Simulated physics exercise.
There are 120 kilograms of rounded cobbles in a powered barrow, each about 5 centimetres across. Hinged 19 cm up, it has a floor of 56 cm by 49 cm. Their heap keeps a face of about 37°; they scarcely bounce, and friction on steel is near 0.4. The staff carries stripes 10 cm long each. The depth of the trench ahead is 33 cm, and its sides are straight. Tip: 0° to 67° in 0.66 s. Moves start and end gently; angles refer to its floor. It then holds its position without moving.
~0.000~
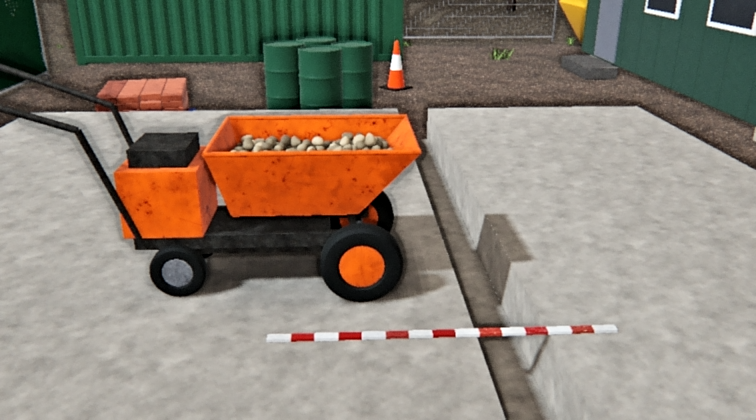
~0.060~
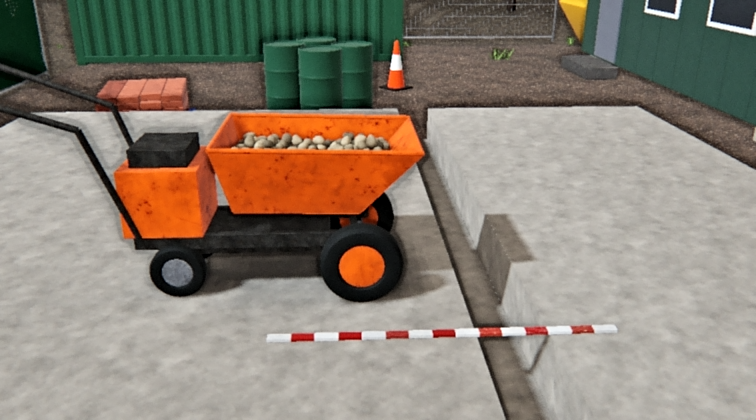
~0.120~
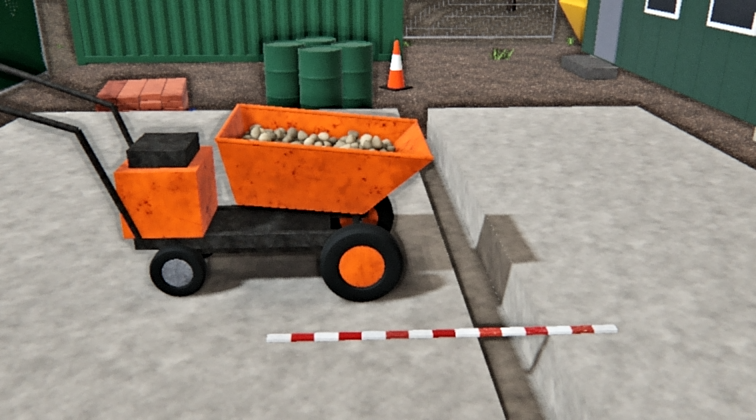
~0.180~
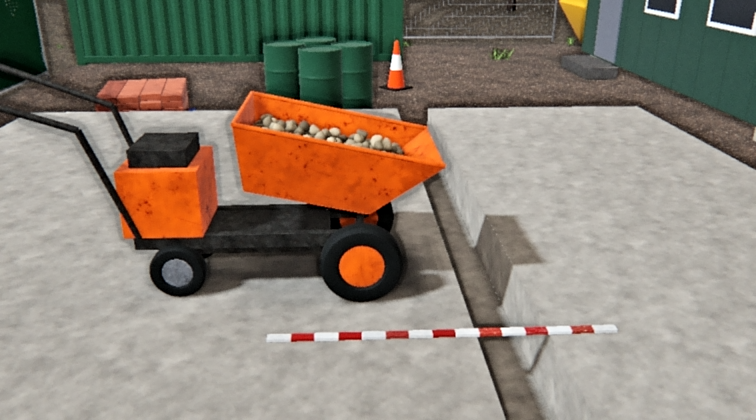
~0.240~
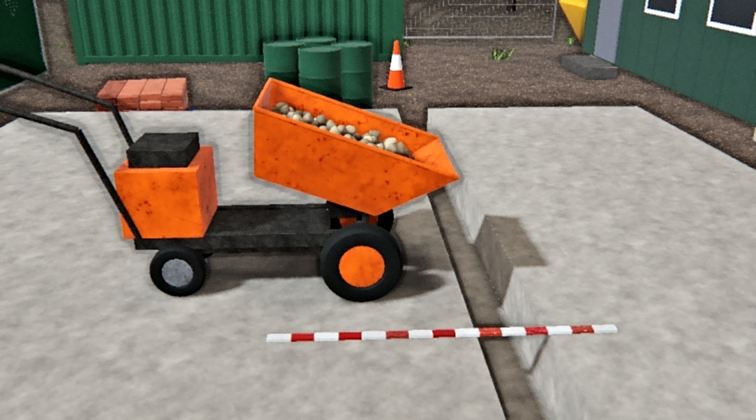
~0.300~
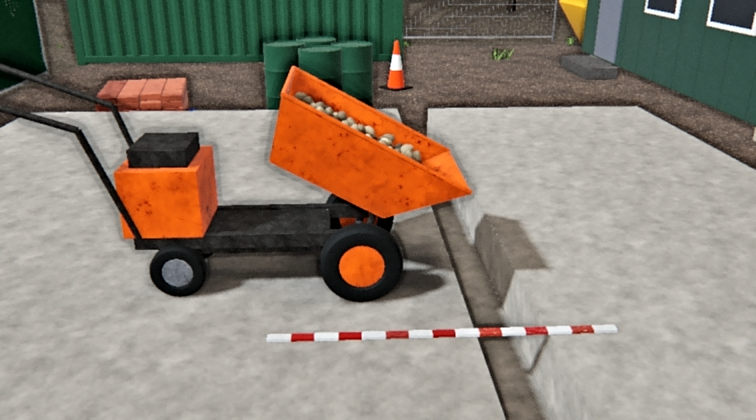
Construction yard with a trench, an orange wheeled dumper gradually tilting its tray of rounded stones forward to the right.
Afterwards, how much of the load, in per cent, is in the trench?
About 53 per cent.
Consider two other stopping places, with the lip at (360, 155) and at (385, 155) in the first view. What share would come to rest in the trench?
The first gives about 95 percent and the second about 85 percent.
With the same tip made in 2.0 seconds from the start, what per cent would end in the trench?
With that change, it comes to around 75 per cent.
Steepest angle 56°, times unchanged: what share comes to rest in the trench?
In that case around 40 percent.
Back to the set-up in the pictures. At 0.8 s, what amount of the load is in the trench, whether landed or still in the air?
Close to 15 per cent has got there by then.
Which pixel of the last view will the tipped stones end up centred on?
At about pixel (508, 297) in the last view.
After 0.5 s the floor is at 57°; 100 % in the tray; the foremost stones are at (465, 210).
After 0.8 s the floor is at 67°; 81 % in the tray, 13 % in the trench, 6 % past the trench; the foremost stones are at (541, 261).
After 1.1 s the floor is at 67°; 26 % in the tray, 30 % in the trench, 44 % past the trench; the foremost stones are at (671, 262).
After 3.1 s the floor is at 67°; 0 % in the tray, 53 % in the trench, 47 % past the trench; the foremost stones are past the picture's edge.
